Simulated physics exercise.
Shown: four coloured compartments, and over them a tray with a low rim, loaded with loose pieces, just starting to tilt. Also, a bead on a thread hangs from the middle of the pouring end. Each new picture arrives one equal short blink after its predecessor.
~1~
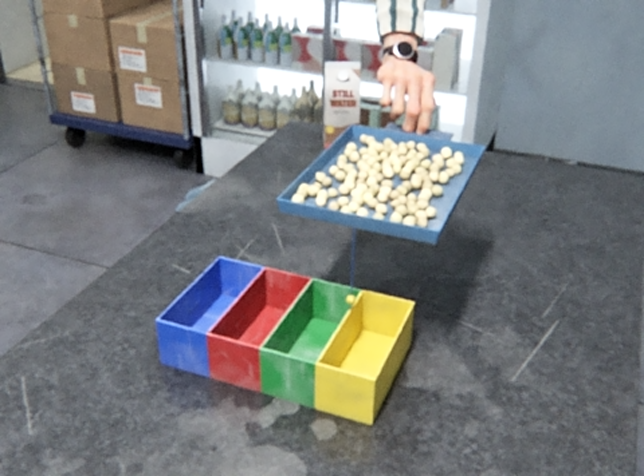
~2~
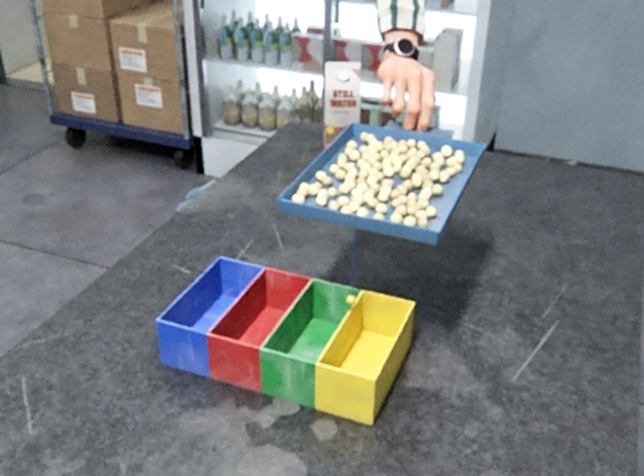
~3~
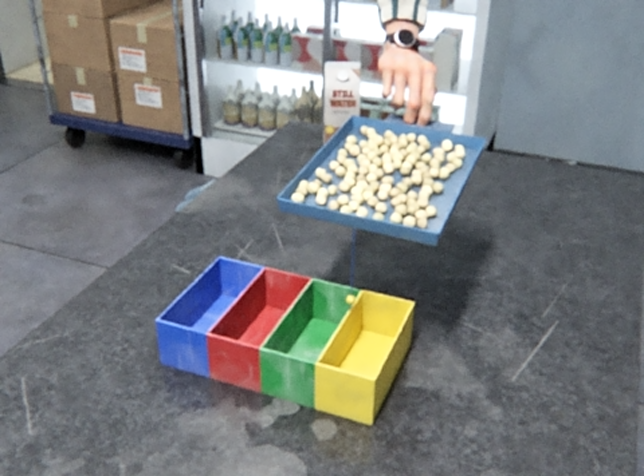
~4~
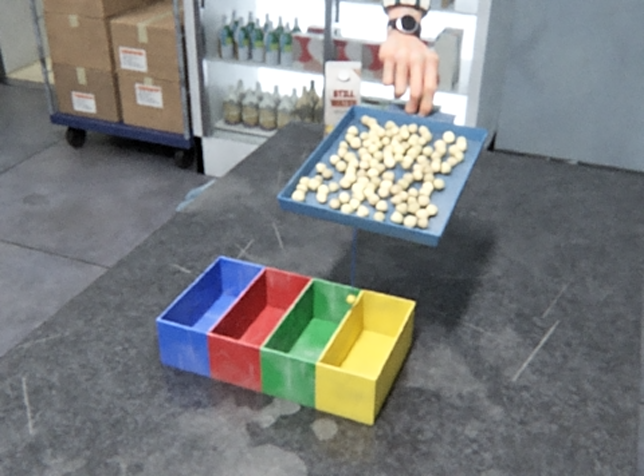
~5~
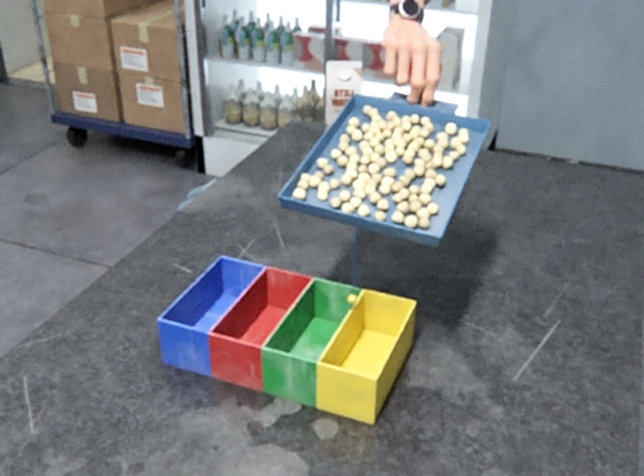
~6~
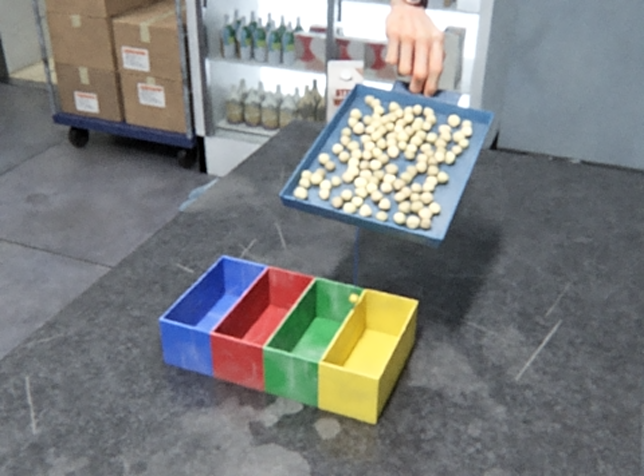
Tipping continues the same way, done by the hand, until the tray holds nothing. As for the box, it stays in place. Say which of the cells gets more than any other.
That would be the yellow cell.
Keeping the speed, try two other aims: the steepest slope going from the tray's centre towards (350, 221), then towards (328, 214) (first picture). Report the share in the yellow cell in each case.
I'd say some 20 in a hundred at first, then 10 in a hundred.
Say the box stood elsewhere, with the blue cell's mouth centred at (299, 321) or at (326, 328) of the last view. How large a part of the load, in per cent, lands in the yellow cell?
Roughly 10 % and 0 %.
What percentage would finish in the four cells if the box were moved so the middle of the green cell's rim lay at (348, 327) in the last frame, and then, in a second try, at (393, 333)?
The first yields 80 per cent and the second 100 per cent.
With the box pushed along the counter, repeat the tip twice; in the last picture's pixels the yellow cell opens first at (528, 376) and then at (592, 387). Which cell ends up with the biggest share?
Well, the first time it's the cell in red, and the second time it's the blue one.
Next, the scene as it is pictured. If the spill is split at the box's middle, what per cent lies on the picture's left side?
Estimate: About 0 per cent.
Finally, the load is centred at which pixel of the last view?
(399, 390).
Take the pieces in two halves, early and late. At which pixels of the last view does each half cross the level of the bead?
I'd put it at roughly (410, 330), and after that at roughly (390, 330).
Soon after the last picture, tray tipped steeply; all on the tray.
A little later, tray tipped right over; nearly all on the tray; a stray few falling or outside the box.
Later still, tray tipped past a quarter turn; about a third in the yellow cell; a small part in the green cell; a stray few in the red cell; about half falling or outside the box.
At rest, tray tipped past a quarter turn; about a third in the yellow cell; a small part in the green cell; a stray few in the red cell; none in the blue cell; about half outside the box.
